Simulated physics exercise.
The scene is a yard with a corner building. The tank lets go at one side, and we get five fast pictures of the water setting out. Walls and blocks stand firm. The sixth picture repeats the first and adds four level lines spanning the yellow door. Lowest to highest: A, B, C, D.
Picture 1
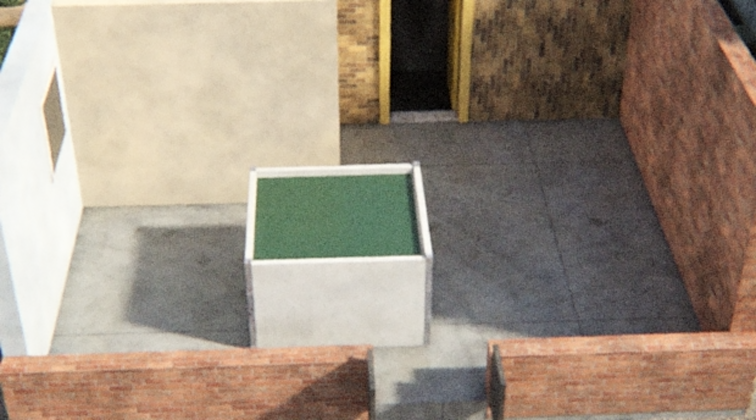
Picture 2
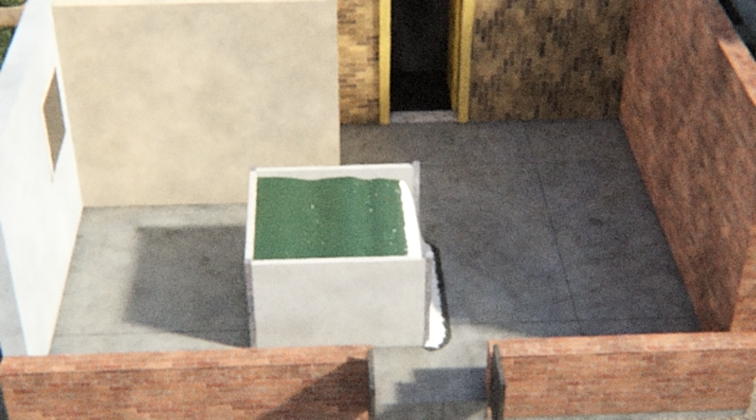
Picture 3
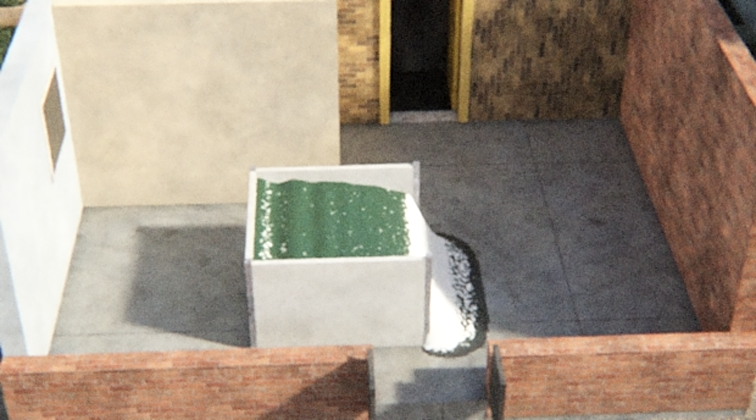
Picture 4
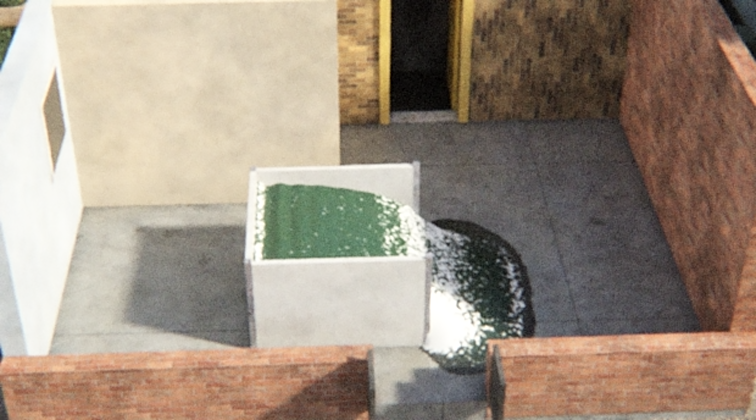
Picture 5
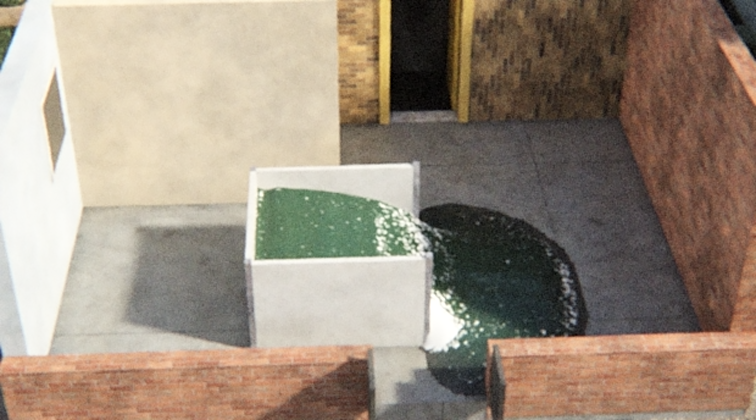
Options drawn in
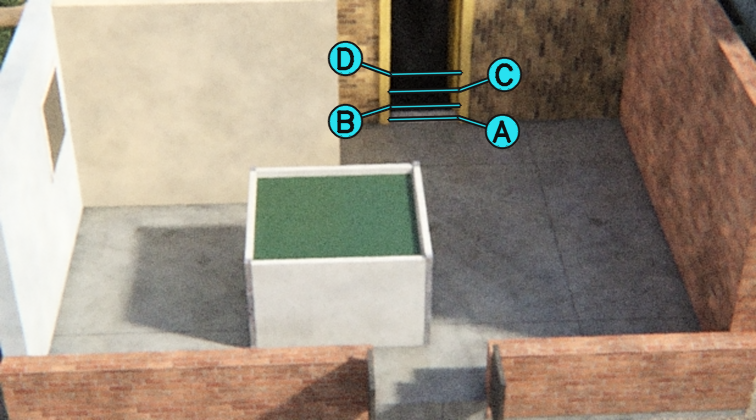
At first, green water sits still in a pale, open-topped tank in a walled yard with a yellow doorway behind. Then water pours from the tank's right side, and the level inside drops. A foaming, dark green pool spreads across the grey ground to the right and reaches the gap in the front brick wall.
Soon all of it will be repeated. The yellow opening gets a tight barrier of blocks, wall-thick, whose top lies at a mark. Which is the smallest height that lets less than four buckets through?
It is B.
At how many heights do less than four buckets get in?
Three.
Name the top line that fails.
That is line A.
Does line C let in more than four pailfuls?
No, that is safe.
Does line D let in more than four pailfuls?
No.
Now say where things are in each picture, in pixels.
In the first picture, water in the tank at rest, its middle at (337, 218); foot of the yellow doorway at (424, 122); open gate at (431, 338).
In the second picture, 2 % of the ground under water, visible out to (433, 311).
In the third picture, 5 % of the ground under water, visible out to (467, 256).
In the fourth picture, 10 % of the ground under water, visible out to (526, 324).
In the fifth picture, 17 % of the ground under water, visible out to (525, 226).
In cyan, A at (424, 118); B at (424, 106); C at (424, 90); D at (425, 73); from the bottom up A, B, C, D.
For line A, some 20 bucketfuls get in.
For line B, a splash gets over, under a bucket.
For line C, nothing gets over.
For line D, nothing gets over.
